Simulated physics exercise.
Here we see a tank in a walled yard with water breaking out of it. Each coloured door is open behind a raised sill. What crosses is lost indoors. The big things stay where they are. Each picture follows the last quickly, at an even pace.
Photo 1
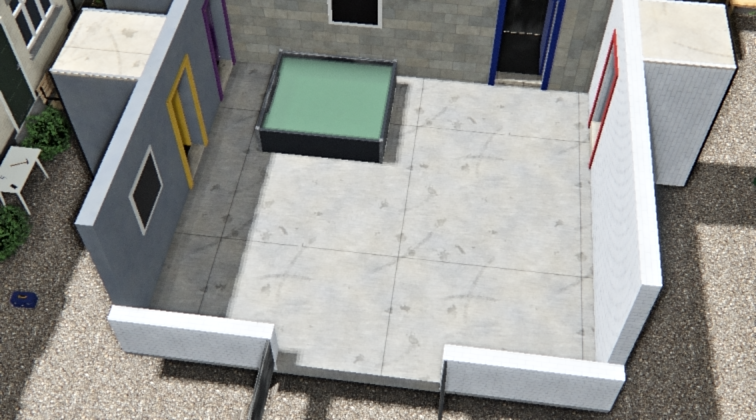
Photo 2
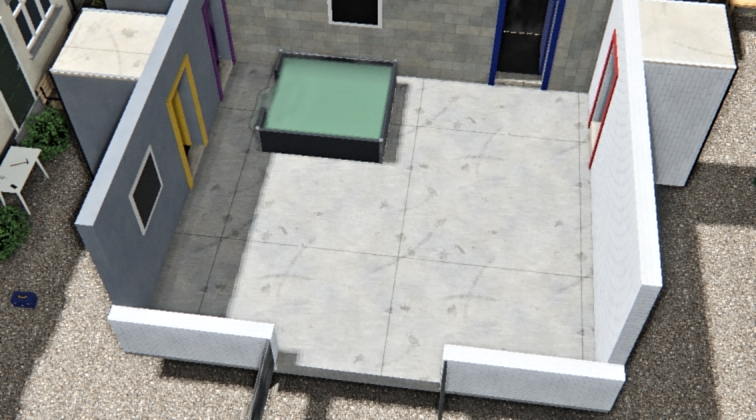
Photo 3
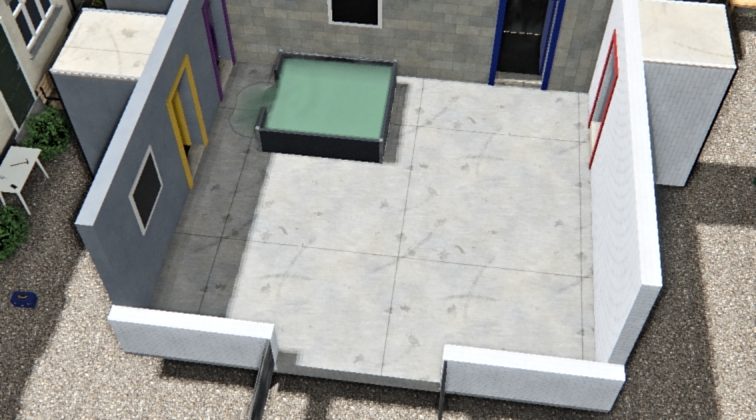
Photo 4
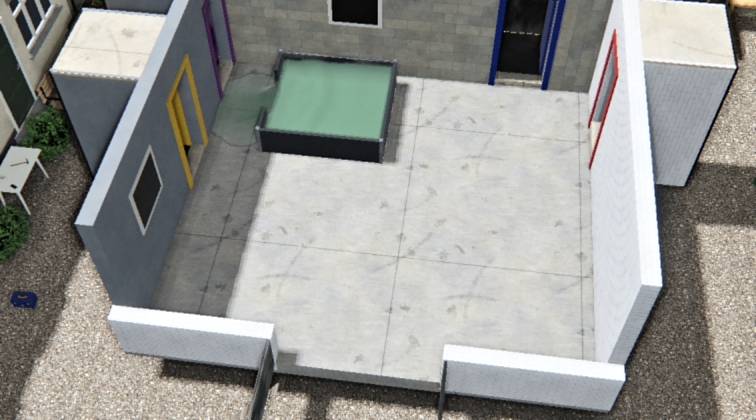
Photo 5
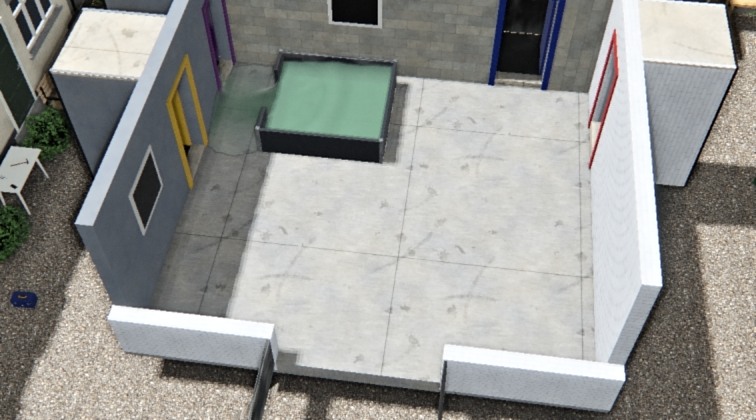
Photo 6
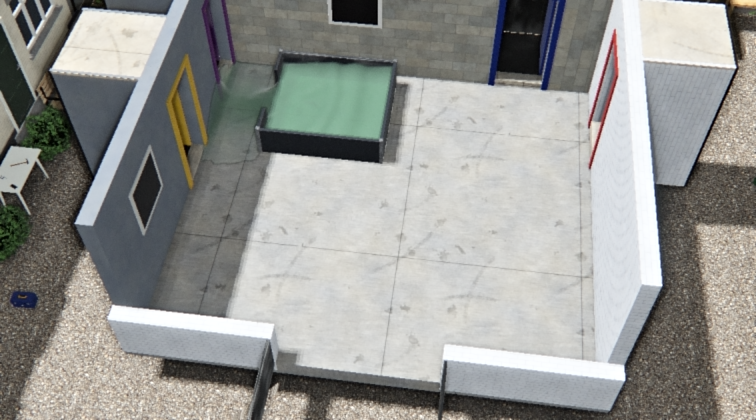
In a walled yard with yellow, purple, blue and red doorways, green water sits in a dark-sided open tank, then pours out through its left side and spreads in a thin sheet over the shaded paving near the left wall.
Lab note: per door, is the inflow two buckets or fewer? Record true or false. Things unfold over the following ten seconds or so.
Purple door false; yellow door false; red door true; blue door true.
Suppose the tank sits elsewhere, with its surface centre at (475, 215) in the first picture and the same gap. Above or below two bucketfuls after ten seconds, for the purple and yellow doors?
Briefly, purple ends up below while yellow ends up above.
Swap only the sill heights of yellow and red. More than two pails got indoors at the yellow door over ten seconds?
My reading: Yellow door takes less.
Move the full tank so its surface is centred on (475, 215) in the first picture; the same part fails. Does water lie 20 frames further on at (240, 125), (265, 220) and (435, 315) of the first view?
As listed: Reached, reached, untouched.
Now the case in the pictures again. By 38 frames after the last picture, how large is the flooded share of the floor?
Estimate: Some 50 in a hundred.
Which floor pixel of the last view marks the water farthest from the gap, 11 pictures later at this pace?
Front's tip: Near (158, 284).
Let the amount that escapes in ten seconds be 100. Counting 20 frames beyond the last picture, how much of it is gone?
About 50 per cent.
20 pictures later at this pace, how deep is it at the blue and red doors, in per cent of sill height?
Near 10 per cent and 0 per cent, respectively.
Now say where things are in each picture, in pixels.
Still water in the open tank at (329, 97), in the first frame.
Water pours out at (273, 104) and has run to a hidden place, in the second frame.
Water pours out at (274, 105) and has run to (236, 126), in the third frame.
Water pours out at (274, 105) and has run to (227, 86), in the fourth frame.
Water pours out at (274, 105) and has run to (207, 142), in the fifth frame.
Water pours out at (274, 104) and has run to (203, 154), in the sixth frame.
A moment on, water covers 10 % of the floor; the purple door over two buckets in, the yellow door wet at the sill, nothing in, the red door not reached, the blue door not reached.
Next, water covers 20 % of the floor; the purple door far over two buckets in, the yellow door under two buckets in, the red door not reached, the blue door not reached.
Then, water covers 35 % of the floor; the purple door far over two buckets in, the yellow door over two buckets in, the red door not reached, the blue door wet at the sill, nothing in.
Later, water covers 50 % of the floor; the purple door far over two buckets in, the yellow door over two buckets in, the red door wet at the sill, nothing in, the blue door wet at the sill, nothing in.
In the end, water covers 75 % of the floor; the purple door far over two buckets in, the yellow door over two buckets in, the red door wet at the sill, nothing in, the blue door wet at the sill, nothing in.
